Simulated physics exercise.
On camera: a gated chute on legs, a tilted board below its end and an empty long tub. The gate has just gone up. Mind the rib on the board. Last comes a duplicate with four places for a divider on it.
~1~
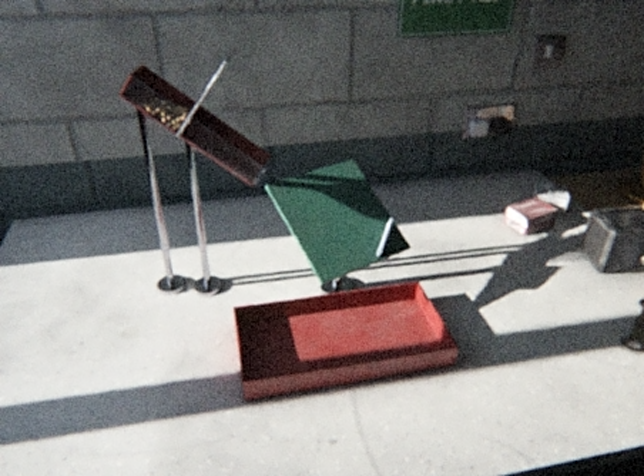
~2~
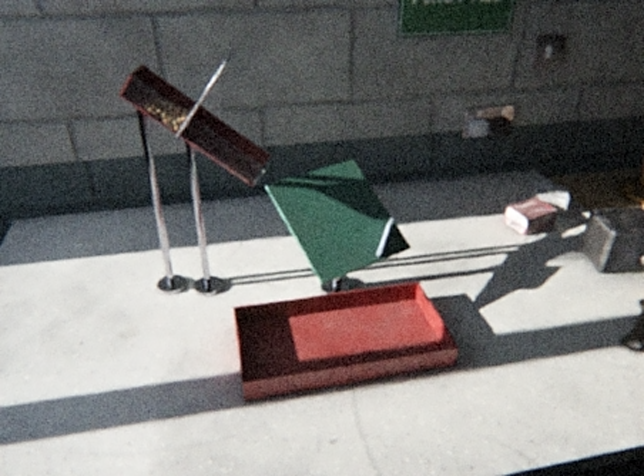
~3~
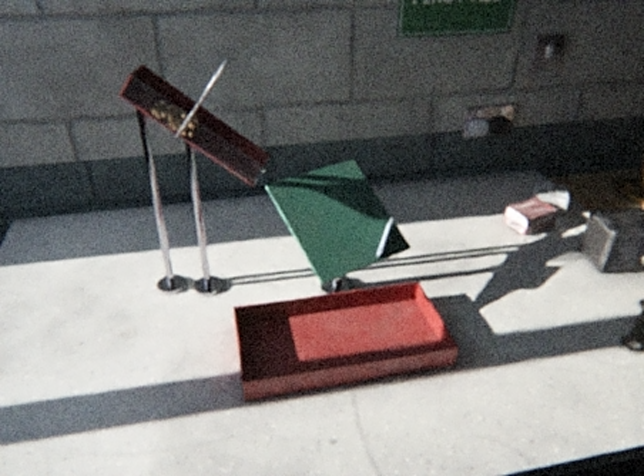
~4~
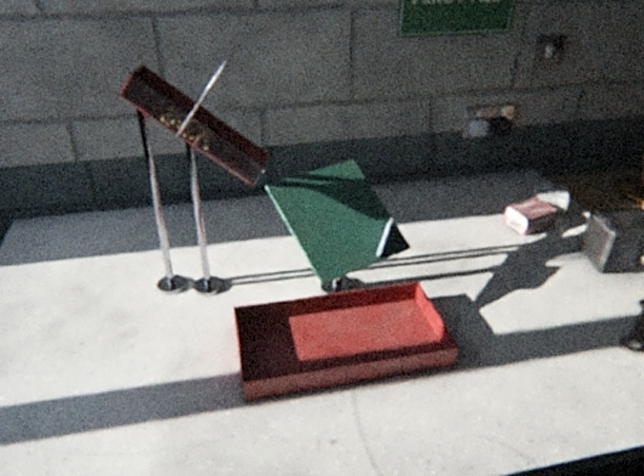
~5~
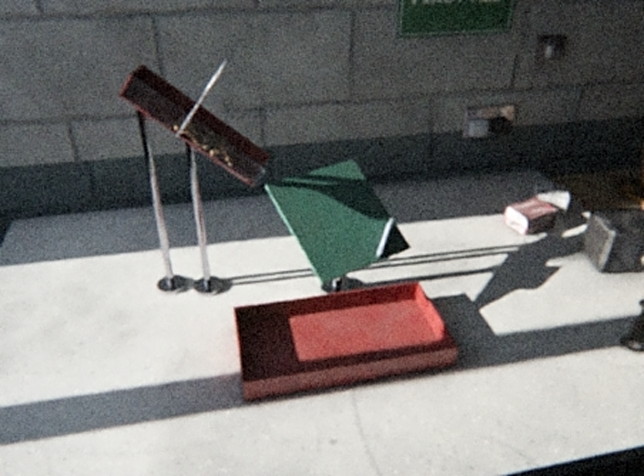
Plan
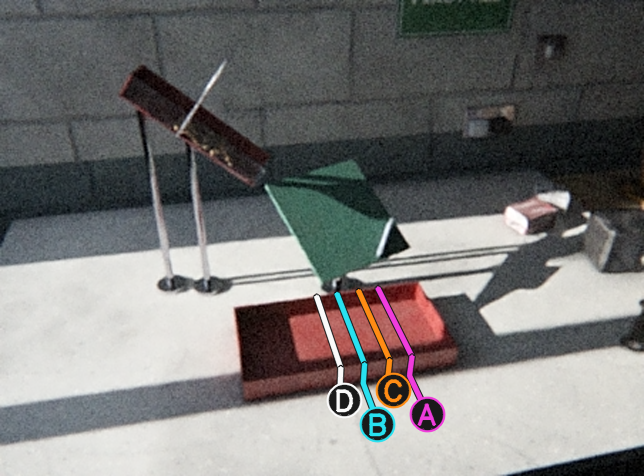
Small wooden beads sliding down a sloping dark red chute on legs, above a tilted green board and an empty red tub.
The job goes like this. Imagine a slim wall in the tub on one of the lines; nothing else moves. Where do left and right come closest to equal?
It is A.
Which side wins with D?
Right.
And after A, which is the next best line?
The answer is C.
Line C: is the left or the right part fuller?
Right.
On the marked copy, line A crosses the front rim at (411, 355); line B crosses the front rim at (364, 363); line C crosses the front rim at (389, 359); line D crosses the front rim at (340, 367).
With A, of what is caught, roughly two thirds on the left of the divider, roughly a third on the right.
With B, of what is caught, just a few on the left of the divider, almost all on the right.
With C, of what is caught, roughly a quarter on the left of the divider, the larger part on the right.
With D, of what is caught, not one piece on the left of the divider, every piece on the right.
